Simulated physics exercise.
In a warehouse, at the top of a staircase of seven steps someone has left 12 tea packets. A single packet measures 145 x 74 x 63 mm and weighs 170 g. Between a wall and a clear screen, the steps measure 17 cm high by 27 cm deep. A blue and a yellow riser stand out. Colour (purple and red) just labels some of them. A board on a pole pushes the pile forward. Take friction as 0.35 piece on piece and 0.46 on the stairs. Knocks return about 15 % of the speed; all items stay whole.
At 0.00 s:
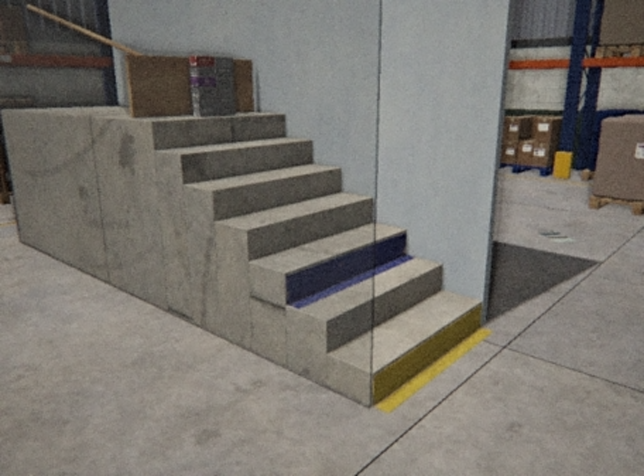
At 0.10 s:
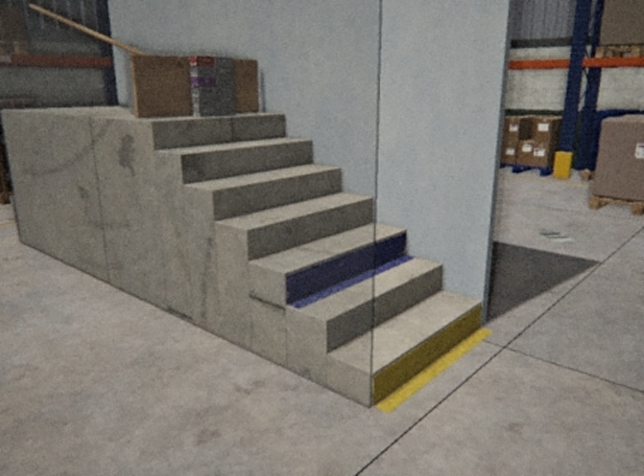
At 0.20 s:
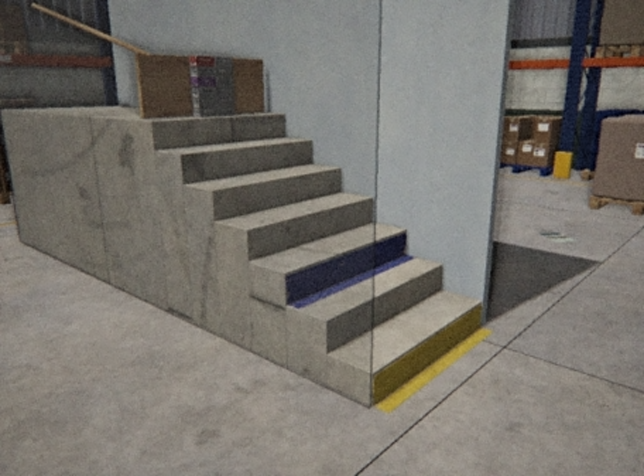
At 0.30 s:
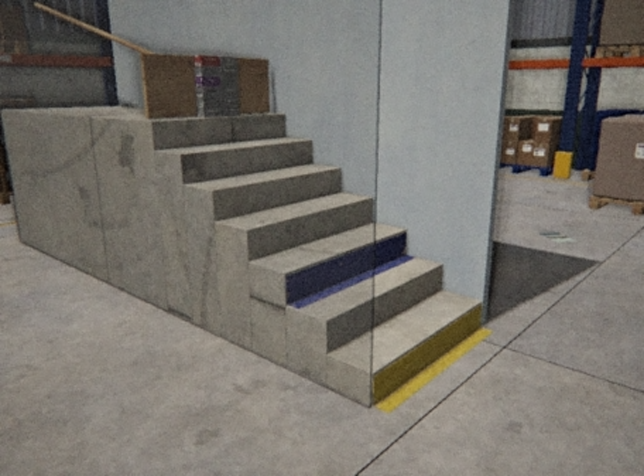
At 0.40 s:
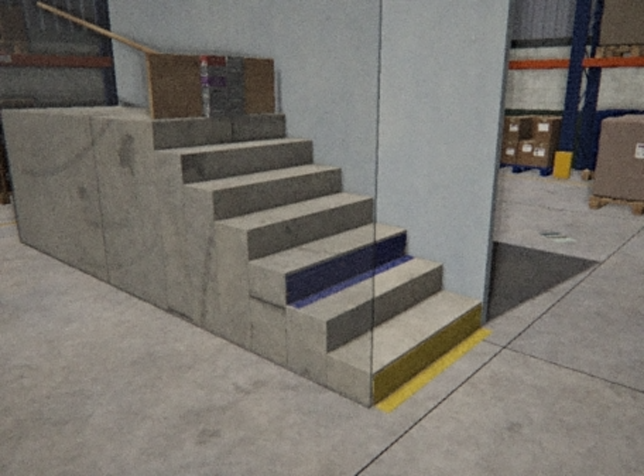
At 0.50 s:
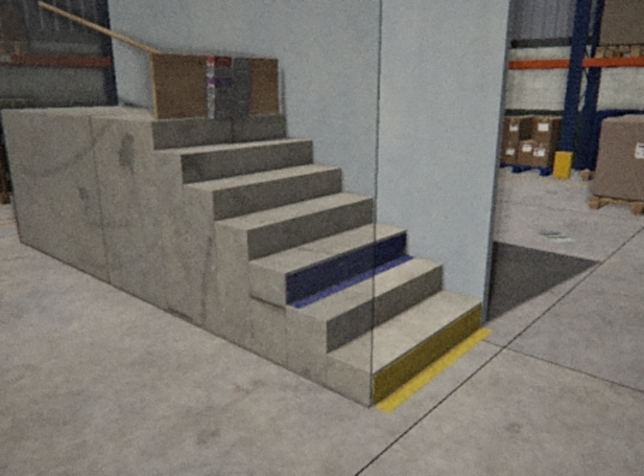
We see a board on a pole push up to a pile of packets, some with purple and red labels, atop concrete stairs with blue and yellow risers, then slide the pile slightly right toward the top step's edge.
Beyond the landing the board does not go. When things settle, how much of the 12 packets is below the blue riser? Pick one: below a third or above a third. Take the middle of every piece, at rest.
Below a third.
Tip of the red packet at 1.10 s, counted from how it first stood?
60°.
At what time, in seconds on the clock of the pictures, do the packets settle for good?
Close to 1.5 seconds.
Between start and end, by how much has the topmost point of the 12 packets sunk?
It sits roughly 48 centimetres lower.
By 0.60 s, none of the 12 packets below the blue riser, 12 disturbed; red packet tilted 20°, 30 mm lower; purple packet tilted 20°, 28 mm lower.
By 0.74 s, none of the 12 packets below the blue riser, 12 disturbed; purple packet tilted 39°, 18 cm lower; red packet tilted 38°, 19 cm lower.
By 1.10 s, none of the 12 packets below the blue riser, 12 disturbed; purple packet on its side; red packet tilted 60°, 78 cm lower.
When it is over (1.9 s), 1 of the 12 packets below the blue riser; red packet on its side; purple packet on its side. That is 8 per cent. In pixels of the last frame, middles, red packet near (418, 325), purple packet near (262, 171).
